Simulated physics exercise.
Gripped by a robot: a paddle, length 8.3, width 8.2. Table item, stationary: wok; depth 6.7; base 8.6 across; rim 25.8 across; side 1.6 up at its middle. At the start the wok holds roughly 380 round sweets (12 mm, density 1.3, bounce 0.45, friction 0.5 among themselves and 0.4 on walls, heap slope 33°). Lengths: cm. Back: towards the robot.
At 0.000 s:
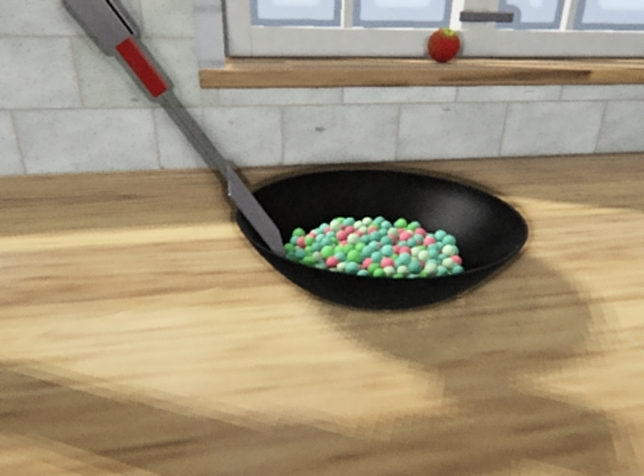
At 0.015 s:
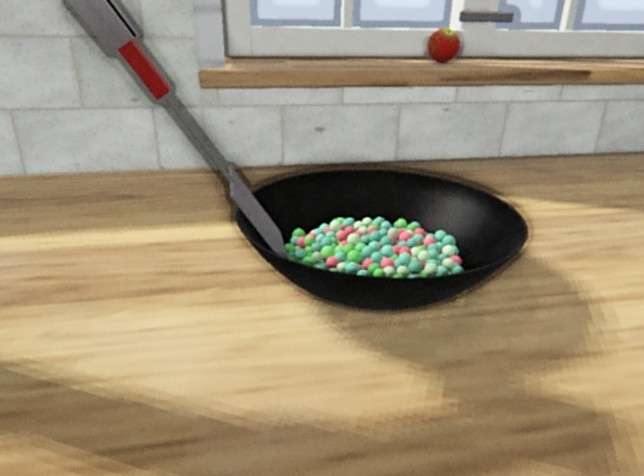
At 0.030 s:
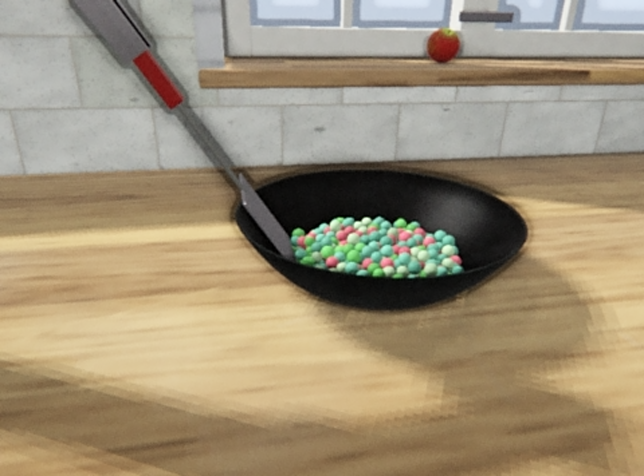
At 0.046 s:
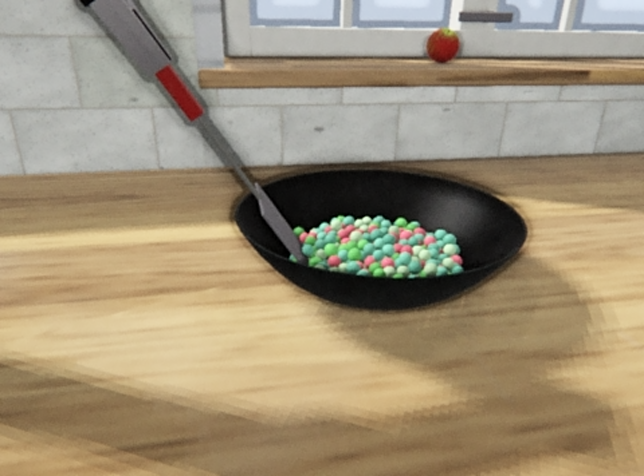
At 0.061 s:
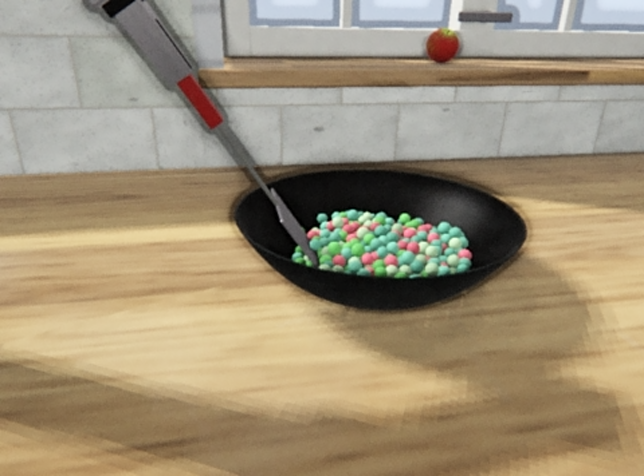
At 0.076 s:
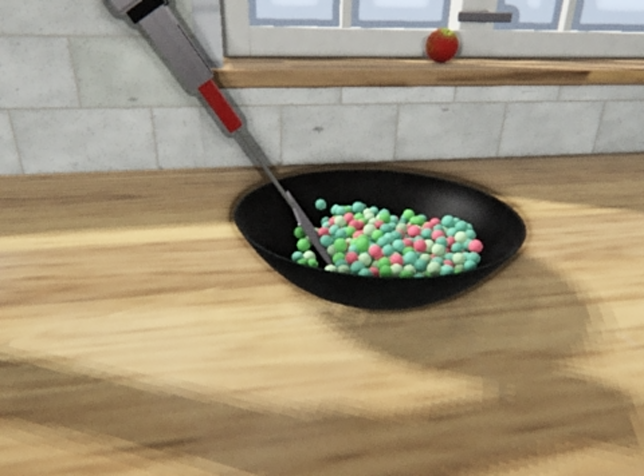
A grey and red paddle slides right into colourful round sweets in a black wok.
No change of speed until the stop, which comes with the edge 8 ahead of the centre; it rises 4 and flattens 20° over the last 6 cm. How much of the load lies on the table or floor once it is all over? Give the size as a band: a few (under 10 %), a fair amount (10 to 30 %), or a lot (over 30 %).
A lot, over 30 %.
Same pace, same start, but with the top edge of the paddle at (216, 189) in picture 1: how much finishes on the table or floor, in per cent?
Some 40 per cent.
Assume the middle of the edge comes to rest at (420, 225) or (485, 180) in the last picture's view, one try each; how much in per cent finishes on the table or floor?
About 10 and 50 per cent.
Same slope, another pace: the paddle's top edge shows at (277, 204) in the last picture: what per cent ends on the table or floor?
Roughly 30 per cent.
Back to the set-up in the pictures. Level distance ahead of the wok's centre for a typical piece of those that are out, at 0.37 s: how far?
I reckon roughly 20 centimetres.
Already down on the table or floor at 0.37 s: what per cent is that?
It is near 15 percent.
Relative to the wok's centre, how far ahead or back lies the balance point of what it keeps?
Offset forward: Around 3.0 cm.
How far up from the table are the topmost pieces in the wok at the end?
Top of the heap: Roughly 5.5 cm above the table top.
After 0.11 s, sloping 57°, highest piece 6 above the table; 376 in the wok.
After 0.15 s, sloping 50°, highest piece 8 above the table; 376 in the wok.
After 0.37 s, sloping 37°, highest piece 19 above the table; 230 in the wok, 49 on the table or floor, 97 on the blade or in flight.
After 1.42 s, sloping 37°, highest piece 6 above the table; 230 in the wok, 146 on the table or floor.
In the end, 230 in the wok, 146 on the table or floor. That is 39 % on the table or floor.
